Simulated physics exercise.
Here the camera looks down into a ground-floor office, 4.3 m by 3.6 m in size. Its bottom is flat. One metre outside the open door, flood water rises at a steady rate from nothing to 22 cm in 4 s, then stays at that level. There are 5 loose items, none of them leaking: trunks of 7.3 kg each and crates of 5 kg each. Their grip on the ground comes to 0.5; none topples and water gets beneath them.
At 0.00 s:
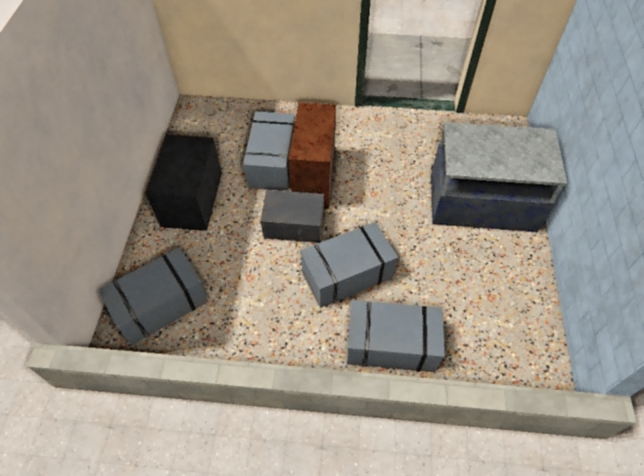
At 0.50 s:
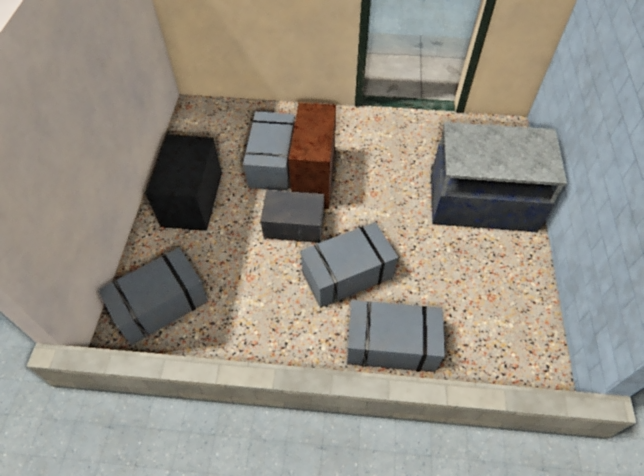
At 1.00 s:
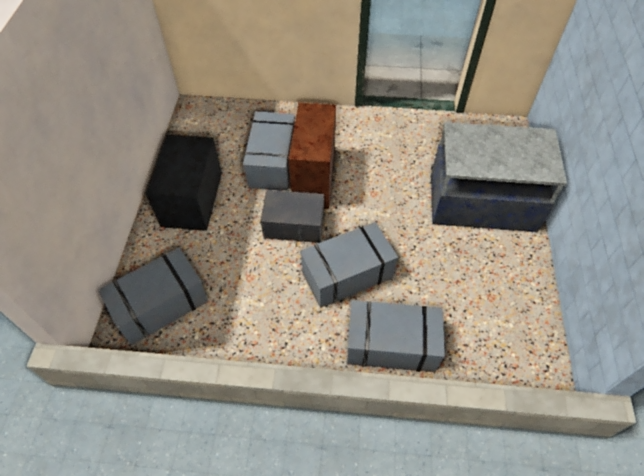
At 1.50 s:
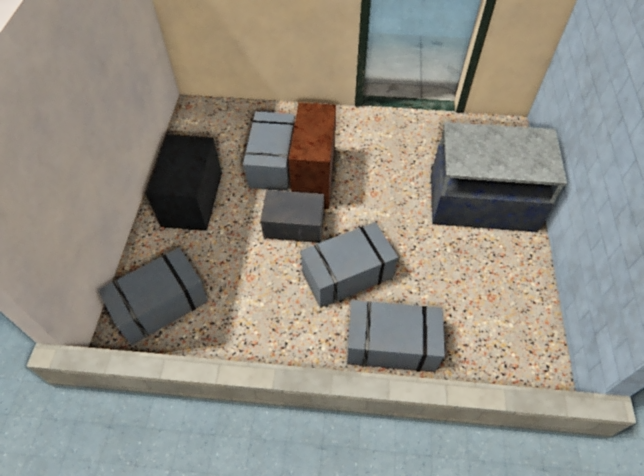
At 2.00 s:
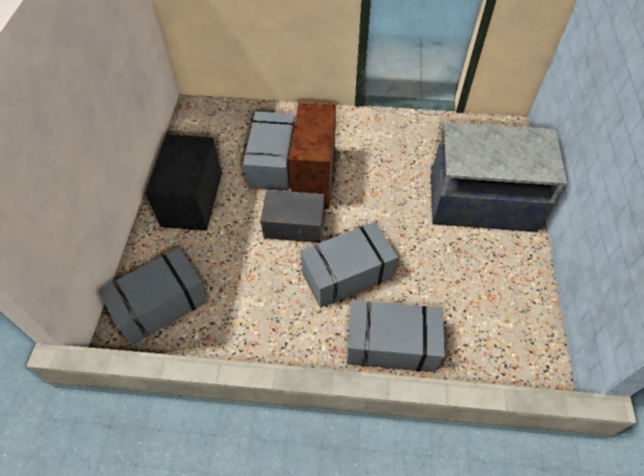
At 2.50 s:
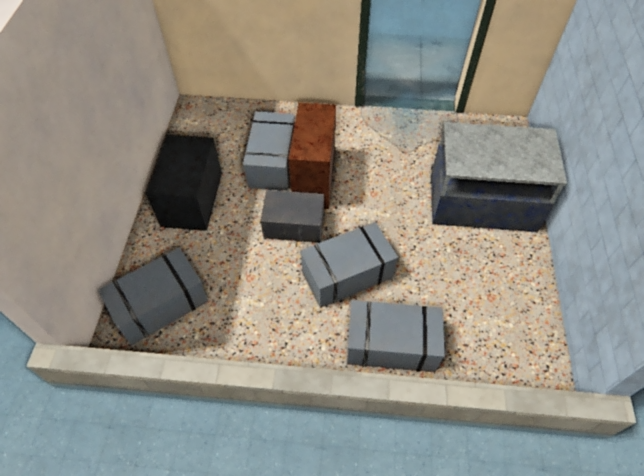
We see a walled room from above, holding strapped grey trunks and other boxes that stay still, while the ground outside gradually turns bluish with water; a small wet patch then appears just inside the doorway.
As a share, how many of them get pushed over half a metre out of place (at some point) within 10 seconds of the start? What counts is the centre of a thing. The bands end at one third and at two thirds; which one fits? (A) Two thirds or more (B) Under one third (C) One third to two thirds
The answer is C.
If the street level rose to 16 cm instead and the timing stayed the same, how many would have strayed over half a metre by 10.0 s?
Then the count would be 2.
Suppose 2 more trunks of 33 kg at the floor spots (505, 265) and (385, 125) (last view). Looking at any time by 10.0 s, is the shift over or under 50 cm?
In turn: Less, more.
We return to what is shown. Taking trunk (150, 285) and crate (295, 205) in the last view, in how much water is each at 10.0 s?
I'd put it at 7 cm and 4 cm respectively.
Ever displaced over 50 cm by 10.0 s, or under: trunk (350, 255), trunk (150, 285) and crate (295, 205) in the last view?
Same order as the question: Greater, greater, smaller.
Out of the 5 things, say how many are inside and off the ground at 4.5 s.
At that moment it comes to 0.
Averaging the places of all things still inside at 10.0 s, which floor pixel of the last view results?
It works out to somewhere near (269, 239) on the floor.
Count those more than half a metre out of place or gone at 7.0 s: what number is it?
That would be 1.
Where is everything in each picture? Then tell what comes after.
In the first picture, a trunk at (150, 286) rests on the ground; a trunk at (349, 254), on the bottom; 0.0 m2 under water; 0 of 5 have shifted.
In the second picture, a trunk at (150, 286), on the bottom; a trunk at (349, 254) rests on the ground; water covers 0.0 m2; 0 of 5 have shifted.
In the third picture, a trunk at (150, 286) rests on the ground; a trunk at (349, 254), on the bottom; 0.0 m2 under water; 0 of 5 have shifted.
In the fourth picture, a trunk at (150, 286), on the bottom; a trunk at (349, 254) rests on the ground; 0.0 m2 under water; 0 of 5 have shifted.
In the fifth picture, a trunk at (150, 286), on the bottom; a trunk at (349, 254) rests on the ground; water covers 0.0 m2; 0 of 5 have shifted.
In the sixth picture, a trunk at (150, 286), on the bottom; a trunk at (349, 254), on the bottom; 0.5 m2 under water; 0 of 5 have shifted.
After 3.5 s 0 of 5 are over 50 cm from their spots; 0 afloat.
After 4.5 s 0 of 5 are over 50 cm from their spots; 0 afloat.
After 7.0 s 1 of 5 are over 50 cm from their spots; 2 afloat.
After 10.0 s 3 of 5 are over 50 cm from their spots, and 3 have been at some point; 5 afloat.
